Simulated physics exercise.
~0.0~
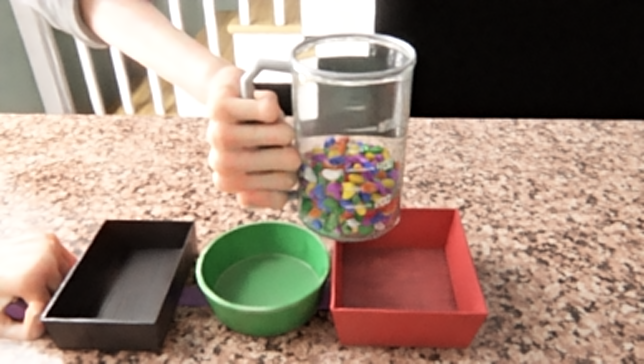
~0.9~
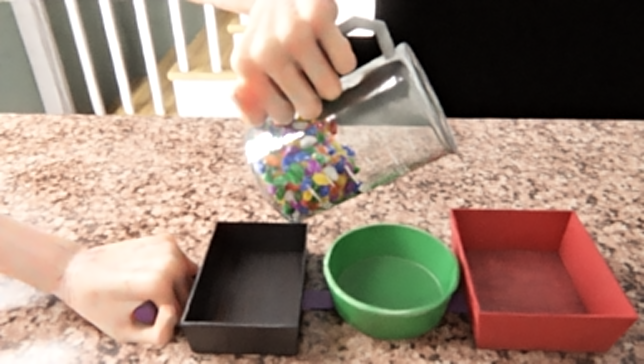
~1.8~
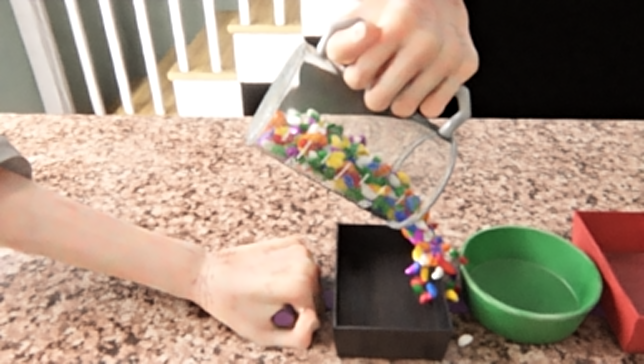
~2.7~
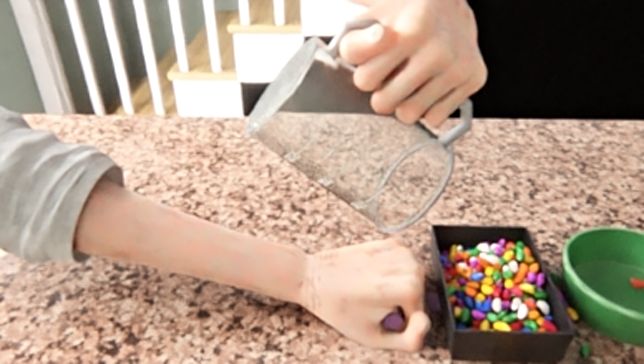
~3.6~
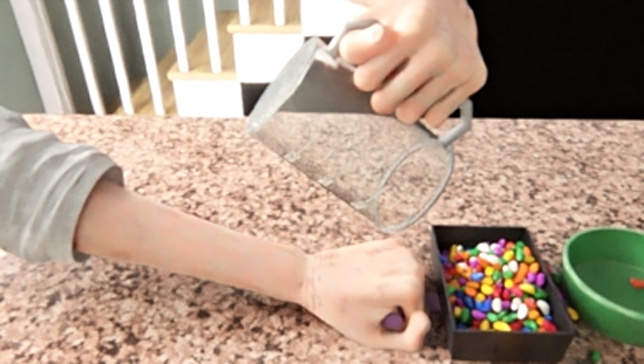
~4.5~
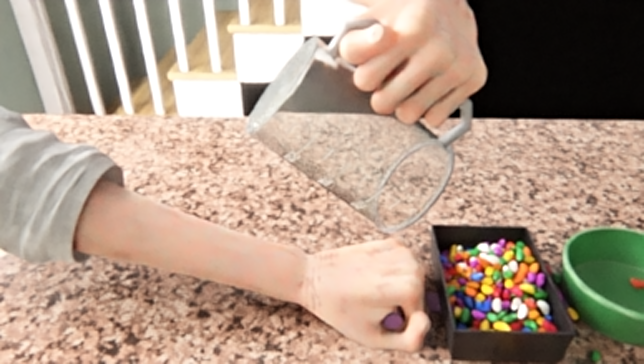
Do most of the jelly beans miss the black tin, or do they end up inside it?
Most of them end up inside the black tin. Only a few stray elsewhere, and neither the green dish, the red tin nor the countertop gets a real share.
